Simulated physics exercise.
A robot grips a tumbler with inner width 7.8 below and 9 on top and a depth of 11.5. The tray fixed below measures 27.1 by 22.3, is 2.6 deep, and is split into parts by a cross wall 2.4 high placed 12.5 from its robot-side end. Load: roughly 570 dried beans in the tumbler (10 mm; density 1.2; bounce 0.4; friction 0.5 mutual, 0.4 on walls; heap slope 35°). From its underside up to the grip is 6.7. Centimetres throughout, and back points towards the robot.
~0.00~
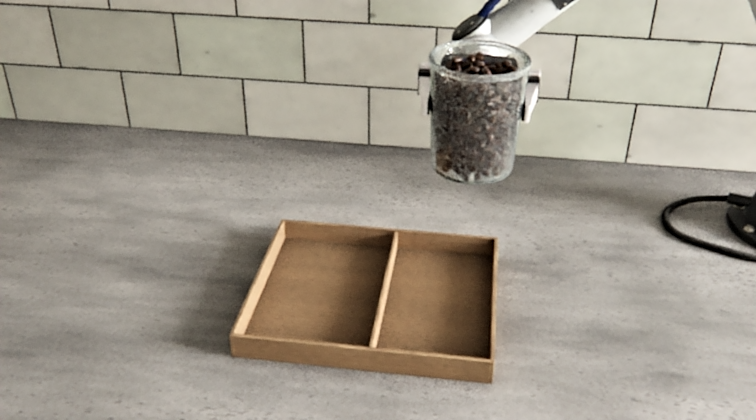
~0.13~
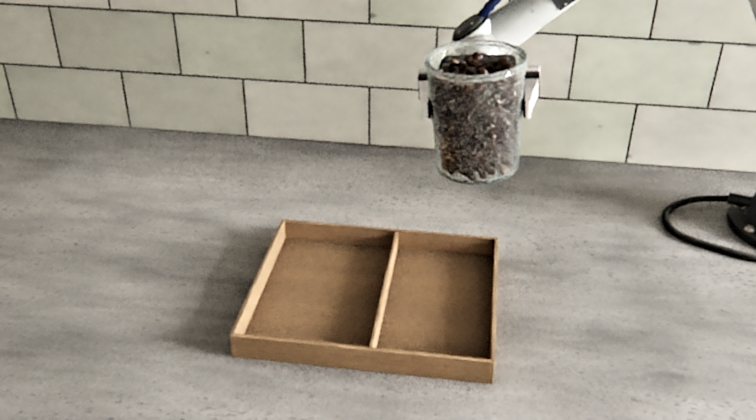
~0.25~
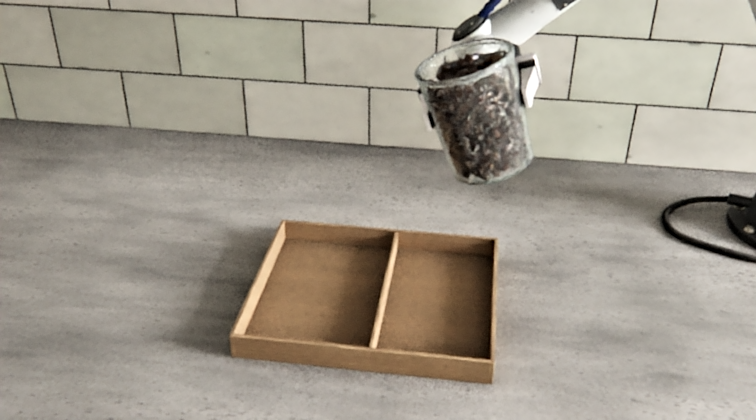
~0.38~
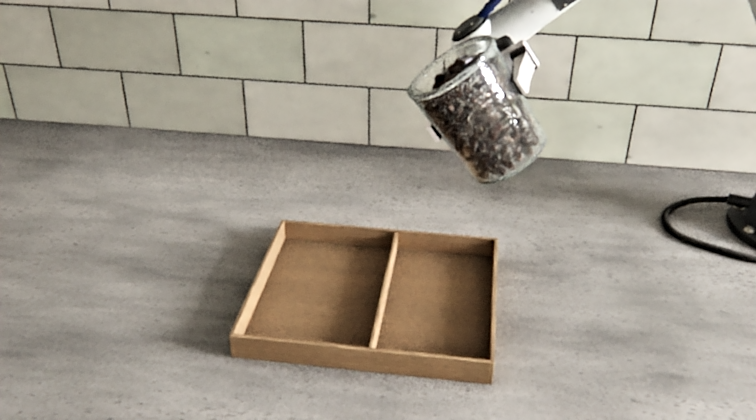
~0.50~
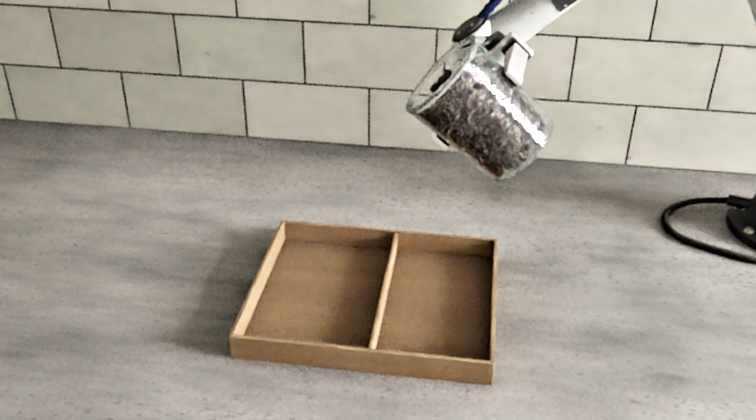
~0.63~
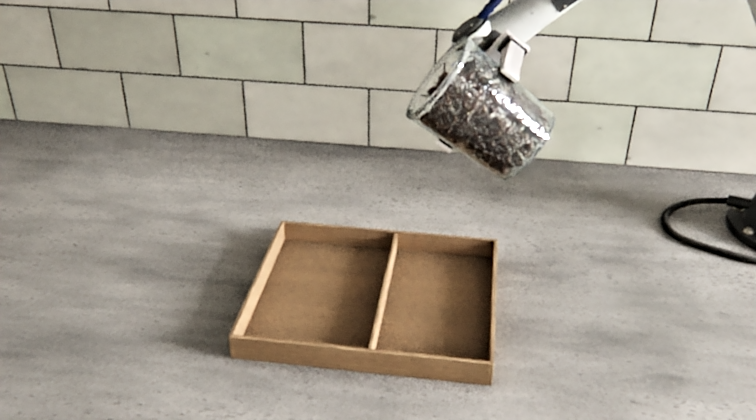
A grey stone-look countertop against a wall of pale greenish-white tiles is seen from slightly above by a camera that stays still. A shallow brown tray with one divider sits near the middle, a black cable lies at the right, and a robot arm holds a clear tumbler of dark beans above and behind the tray. The arm tilts the tumbler steadily leftward, slowing, while the beans shift inside.
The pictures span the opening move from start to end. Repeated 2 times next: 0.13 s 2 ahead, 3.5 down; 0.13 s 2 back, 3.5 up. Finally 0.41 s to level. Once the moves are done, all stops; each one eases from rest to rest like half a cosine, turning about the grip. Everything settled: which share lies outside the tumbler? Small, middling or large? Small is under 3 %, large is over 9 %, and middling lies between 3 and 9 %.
Small, under 3 %.
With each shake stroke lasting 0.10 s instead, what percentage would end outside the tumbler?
Then roughly 5 percent.
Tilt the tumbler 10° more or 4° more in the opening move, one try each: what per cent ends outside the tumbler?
Some 5 and 0 per cent.
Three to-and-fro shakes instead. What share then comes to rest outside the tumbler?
Roughly 0 in a hundred.
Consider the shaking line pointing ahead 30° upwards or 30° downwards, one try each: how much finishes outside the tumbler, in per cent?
Near 20 and 5 percent respectively.
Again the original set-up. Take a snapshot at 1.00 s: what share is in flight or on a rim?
Estimated fraction: Near 0 %.
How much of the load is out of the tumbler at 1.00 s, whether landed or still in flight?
About 0 in a hundred parts are out by then.
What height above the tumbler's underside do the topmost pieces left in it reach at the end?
Around 12.0 centimetres above the underside.
By 1.00 s, tilted 54° forward, highest piece 26 above the table; 568 in the tumbler.
By 1.37 s, tilted 23° forward, highest piece 30 above the table; 563 in the tumbler, 3 in the far-side part, 2 in the robot-side part.
By 1.76 s, level, highest piece 31 above the table; 563 in the tumbler, 3 in the far-side part, 2 in the robot-side part.
By 2.81 s, level, highest piece 31 above the table; 563 in the tumbler, 3 in the far-side part, 2 in the robot-side part.
Final count, 563 in the tumbler, 3 in the far-side part, 2 in the robot-side part. That is 1 % outside the tumbler.
